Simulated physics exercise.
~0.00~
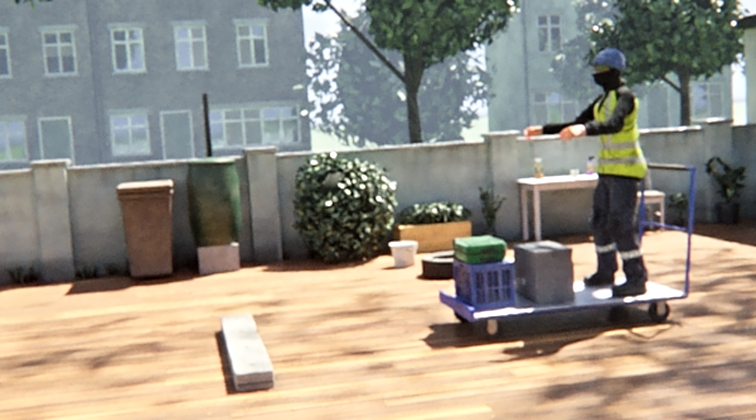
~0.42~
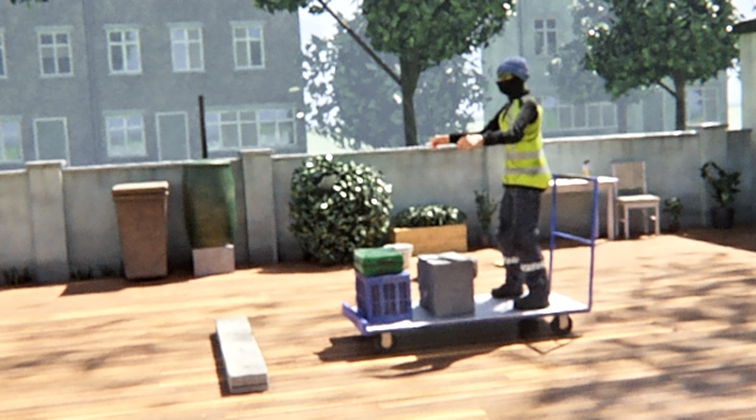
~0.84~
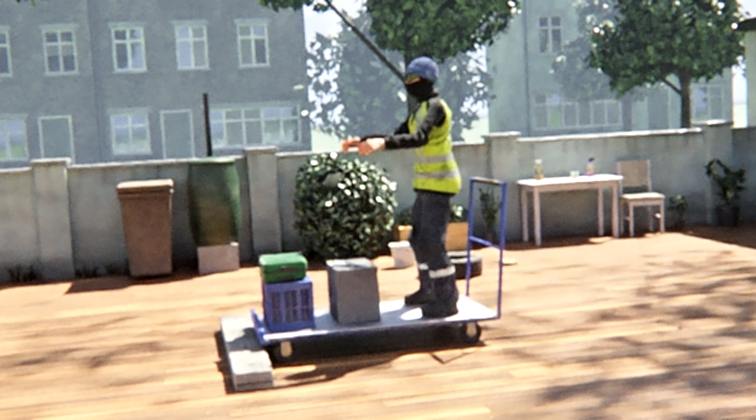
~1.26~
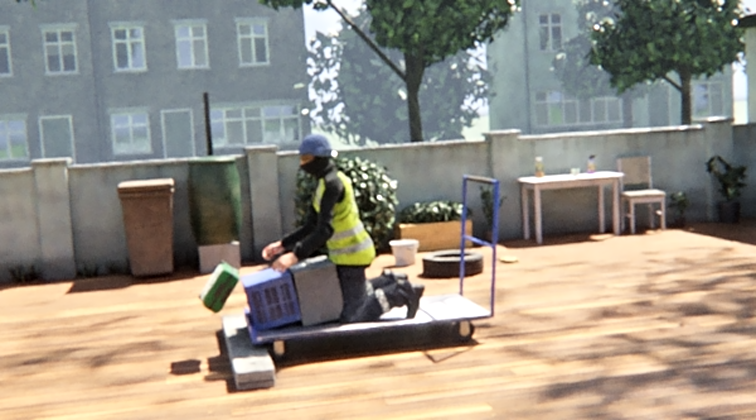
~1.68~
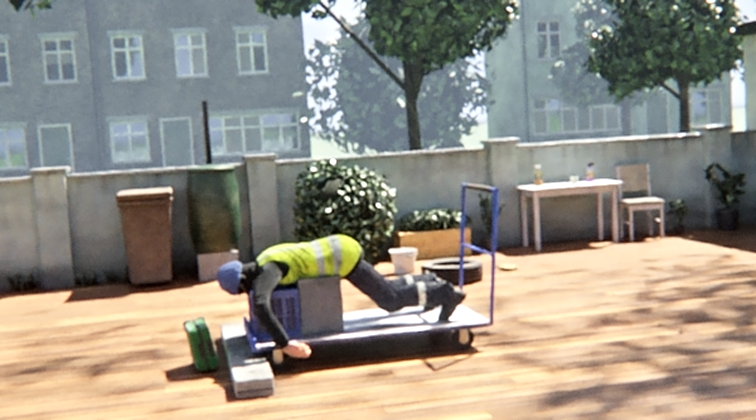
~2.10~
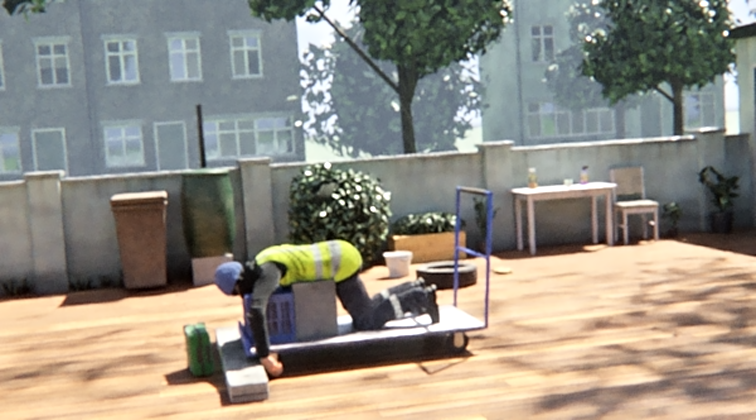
On a sunlit paved yard, seen from the side by a slightly swaying camera, a low wall stands before grey buildings and trees. A masked person in a blue cap and yellow vest rides a flat trolley leftward, arms held forward, behind a green case atop a blue crate and a grey box. The trolley meets a pale kerb and stops. The person drops to the knees and pitches forward while the green case tumbles over the front. It lands beyond the kerb, and the person ends face down, draped over the crate and box still aboard.
